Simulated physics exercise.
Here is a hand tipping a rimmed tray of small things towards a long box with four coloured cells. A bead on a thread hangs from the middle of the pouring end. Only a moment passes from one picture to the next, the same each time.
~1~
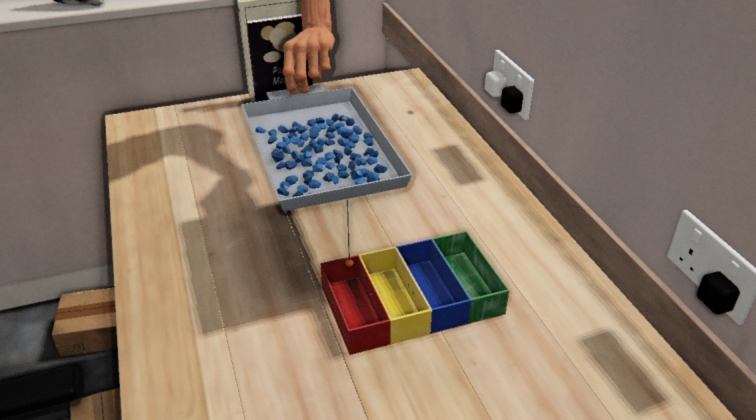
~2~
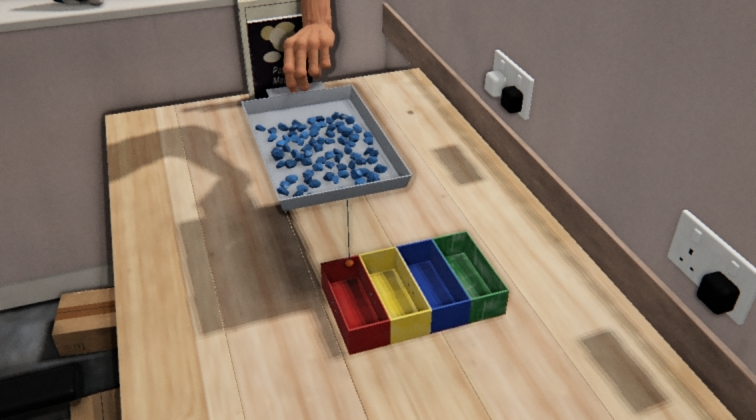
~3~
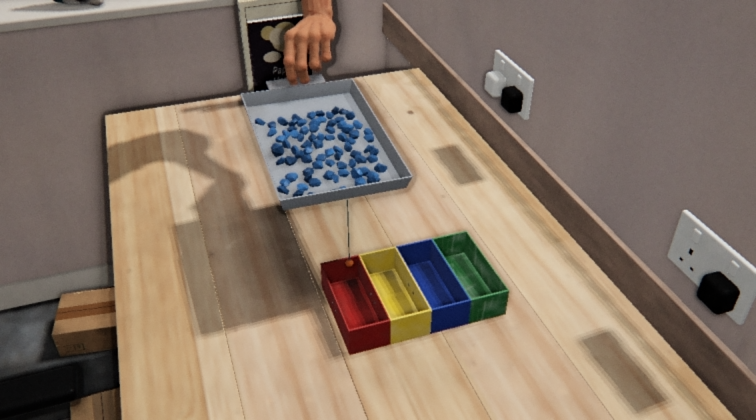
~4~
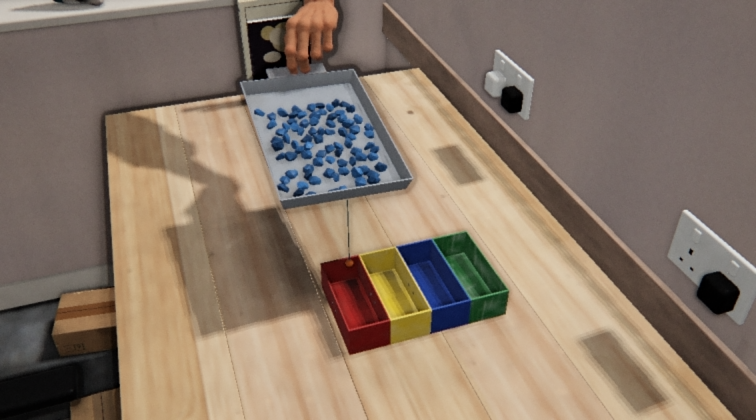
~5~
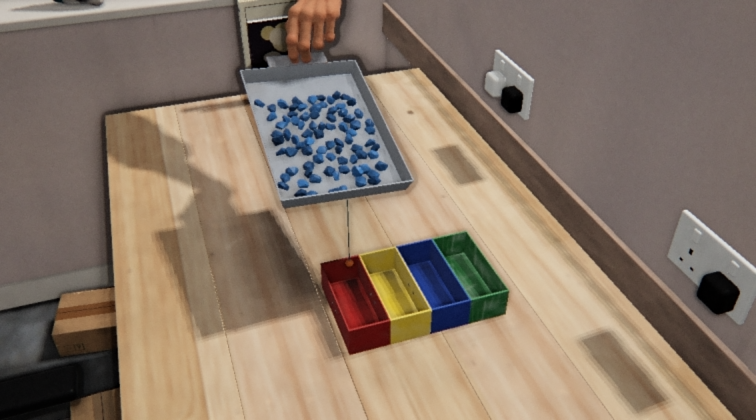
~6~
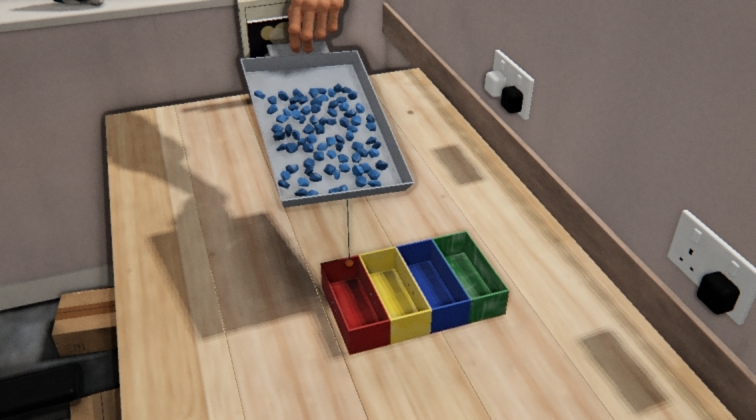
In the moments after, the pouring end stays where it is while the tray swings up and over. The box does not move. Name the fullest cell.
Most goes to the yellow cell.
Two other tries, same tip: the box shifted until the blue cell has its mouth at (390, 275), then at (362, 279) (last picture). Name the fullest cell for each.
At the first place the cell in blue, at the second the green one.
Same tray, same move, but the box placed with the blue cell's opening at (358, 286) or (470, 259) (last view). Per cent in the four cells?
The first gives 80 %, the second 70 %.
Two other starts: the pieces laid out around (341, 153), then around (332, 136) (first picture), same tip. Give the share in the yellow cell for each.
Near 40 % and 40 %.
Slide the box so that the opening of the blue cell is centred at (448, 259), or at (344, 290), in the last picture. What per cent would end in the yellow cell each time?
The first gives 50 %, the second 0 %.
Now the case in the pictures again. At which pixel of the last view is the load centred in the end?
At about (399, 306).
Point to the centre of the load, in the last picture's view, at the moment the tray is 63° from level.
Around (367, 169).
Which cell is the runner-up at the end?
In second place: The cell in blue.
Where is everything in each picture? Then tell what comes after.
The first picture shows corners of the pouring end at (283, 197) and (407, 173), level; middle of the load at (318, 148), aquarium stones; bead on its thread at (349, 263); red cell at (370, 335); yellow cell at (411, 324); blue cell at (450, 314); green cell at (489, 304).
The second picture shows corners of the pouring end at (283, 197) and (407, 173), level; middle of the load at (318, 147).
The third picture shows corners of the pouring end at (283, 197) and (407, 175), tipped barely, lowest at the right corner; middle of the load at (318, 144).
The fourth picture shows corners of the pouring end at (284, 197) and (408, 176), tipped a little, lowest at the right corner; middle of the load at (318, 139).
The fifth picture shows corners of the pouring end at (284, 197) and (408, 178), tipped a little, lowest at the right corner; middle of the load at (318, 134).
The sixth picture shows corners of the pouring end at (285, 197) and (409, 180), tipped clearly, lowest at the right corner; middle of the load at (319, 129); red cell at (370, 335); yellow cell at (411, 324); blue cell at (450, 314); green cell at (489, 304).
Soon after the last picture, tray tipped steeply; all on the tray.
A little later, tray tipped past a quarter turn; about a third on the tray; about a quarter in the yellow cell; a small part in the blue cell; a small part in the red cell; about a quarter falling or outside the box.
Later still, tray tipped past a quarter turn; about half in the yellow cell; about a quarter in the blue cell; about a quarter in the red cell; a stray few falling or outside the box.
At rest, tray tipped past a quarter turn; about half in the yellow cell; about a quarter in the blue cell; about a quarter in the red cell; none in the green cell; a stray few outside the box.
